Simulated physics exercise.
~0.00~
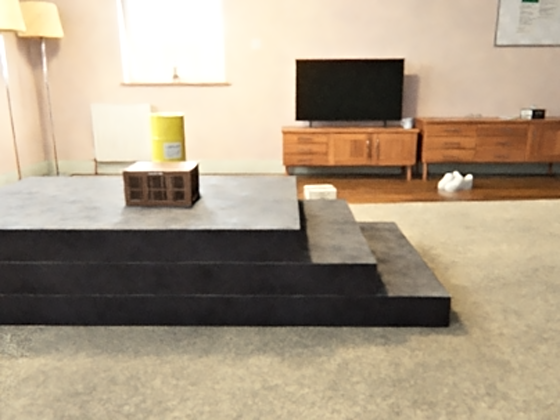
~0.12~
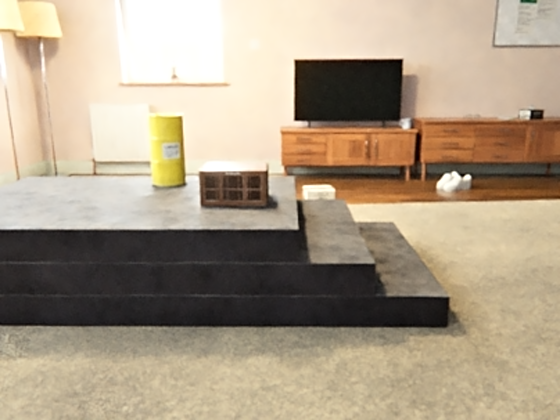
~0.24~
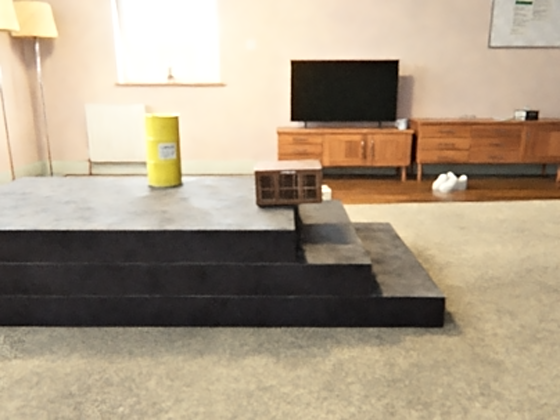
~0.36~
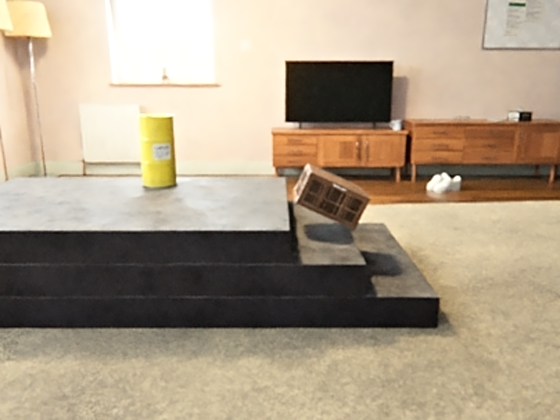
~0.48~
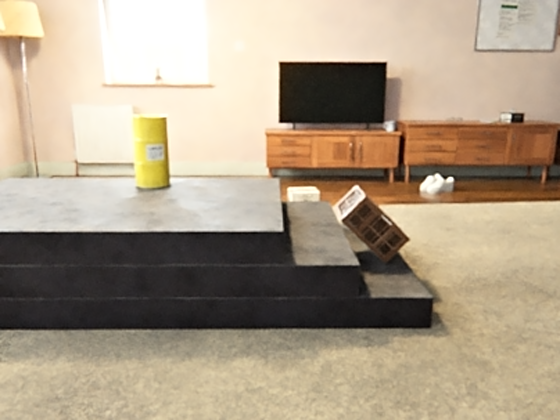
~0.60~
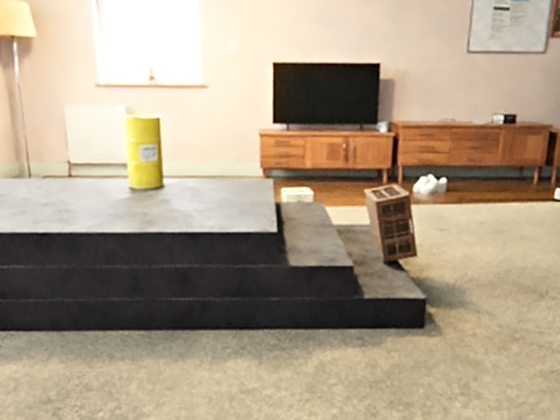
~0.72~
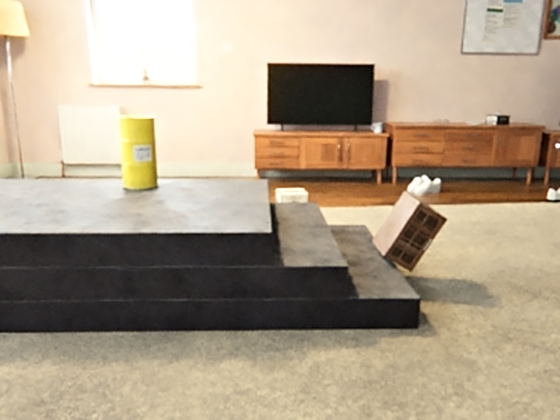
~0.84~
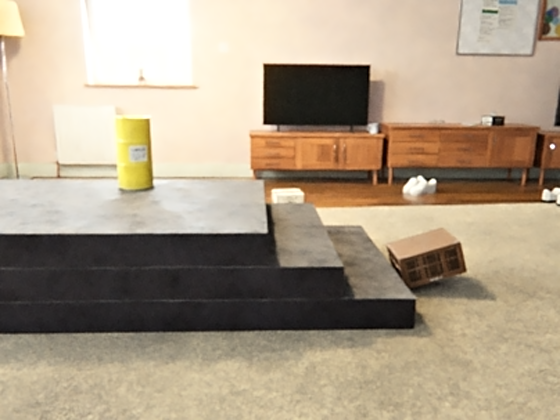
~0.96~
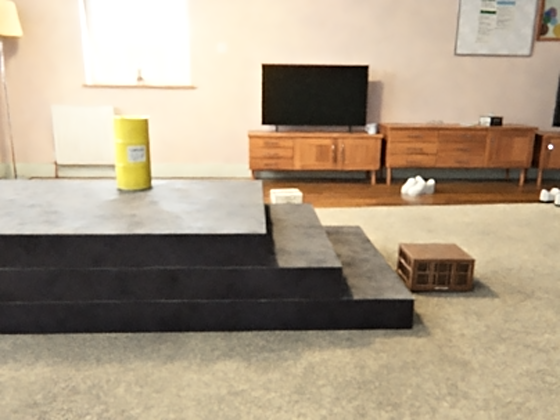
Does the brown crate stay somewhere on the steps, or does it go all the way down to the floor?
It goes all the way down. The crate tumbles over the steps and ends on the carpeted floor just to their right.
